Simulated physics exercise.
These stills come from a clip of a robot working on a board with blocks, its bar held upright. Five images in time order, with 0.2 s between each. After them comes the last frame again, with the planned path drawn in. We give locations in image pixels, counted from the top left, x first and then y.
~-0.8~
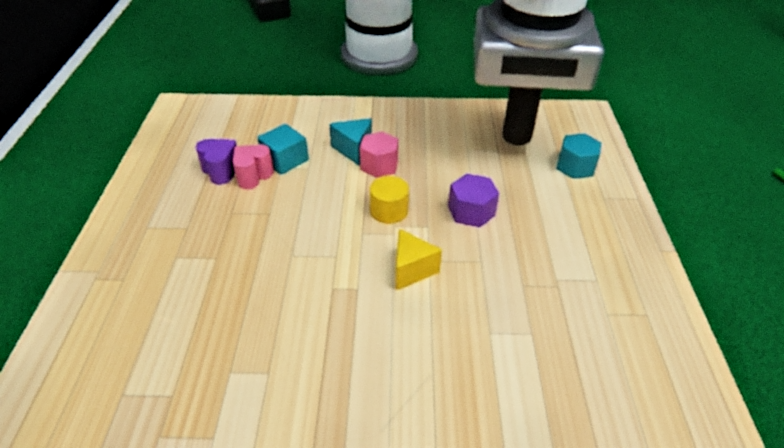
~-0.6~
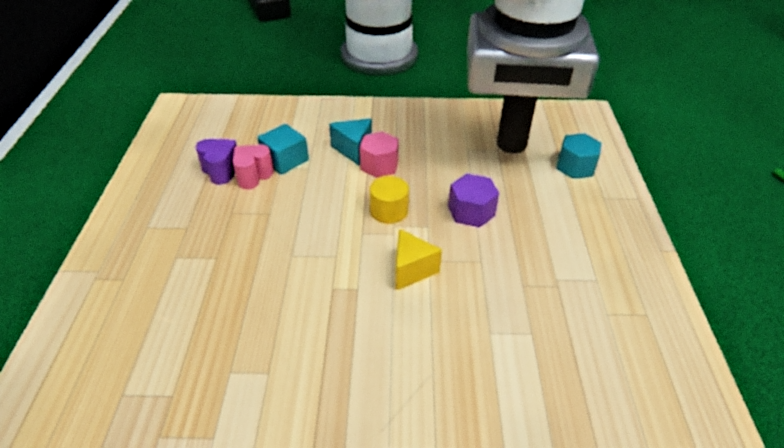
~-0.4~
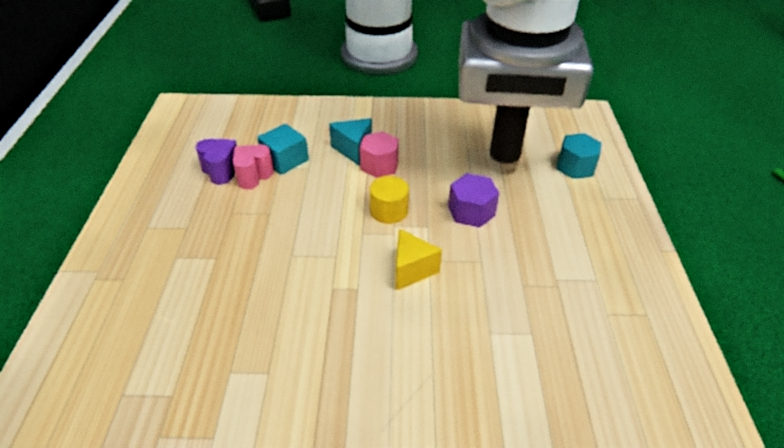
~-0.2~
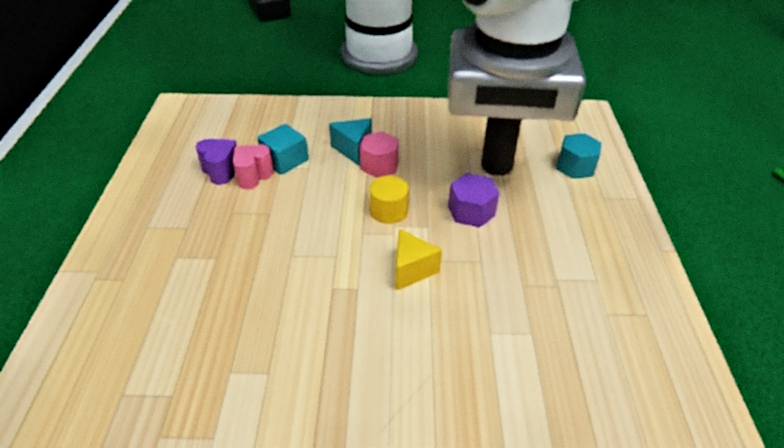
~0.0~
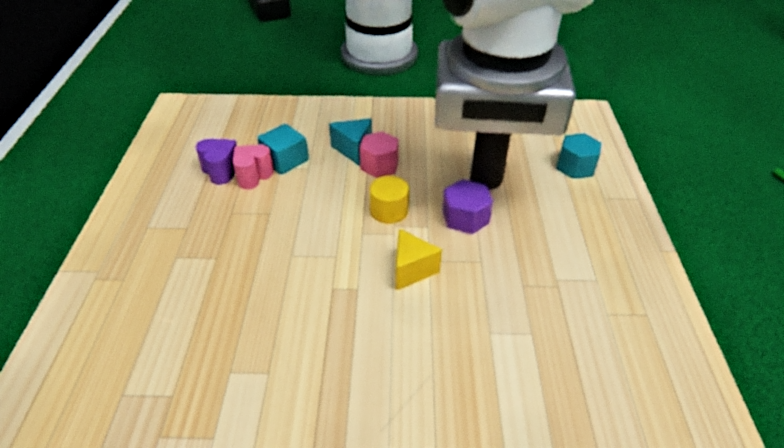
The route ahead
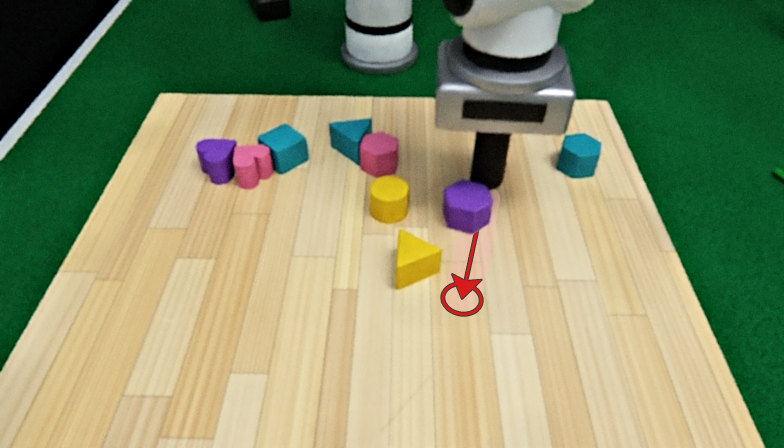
On a wooden board with colored blocks, a robot's bar nudges the purple hexagon slightly.
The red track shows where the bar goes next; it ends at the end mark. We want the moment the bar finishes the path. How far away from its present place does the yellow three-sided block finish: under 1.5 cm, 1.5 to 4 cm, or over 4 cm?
The answer will be the short band, under 1.5 cm.
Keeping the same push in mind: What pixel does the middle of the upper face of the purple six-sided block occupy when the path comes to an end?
Expect it around (430, 233).
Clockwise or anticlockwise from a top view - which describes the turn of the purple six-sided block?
Looking down, my answer is that the purple six-sided block rotates clockwise.
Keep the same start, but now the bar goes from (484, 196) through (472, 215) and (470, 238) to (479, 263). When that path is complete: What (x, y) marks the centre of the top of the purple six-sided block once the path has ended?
I expect it at (437, 237).
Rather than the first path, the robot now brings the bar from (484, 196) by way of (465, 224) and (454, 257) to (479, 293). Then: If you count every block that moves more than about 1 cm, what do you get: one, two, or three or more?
Displaced: Two.
The line goes straight from (484, 196) to (462, 299).
On the path given first. One third of the way, bar (480, 212); purple six-sided block (448, 218), turned 40° clockwise.
Two thirds of the way, bar (472, 246); yellow three-sided block (404, 253); purple six-sided block (431, 232), turned 75° clockwise.
At the end, bar (464, 283); yellow circle unmoved; yellow three-sided block (403, 254); purple six-sided block (430, 233), turned 80° clockwise.
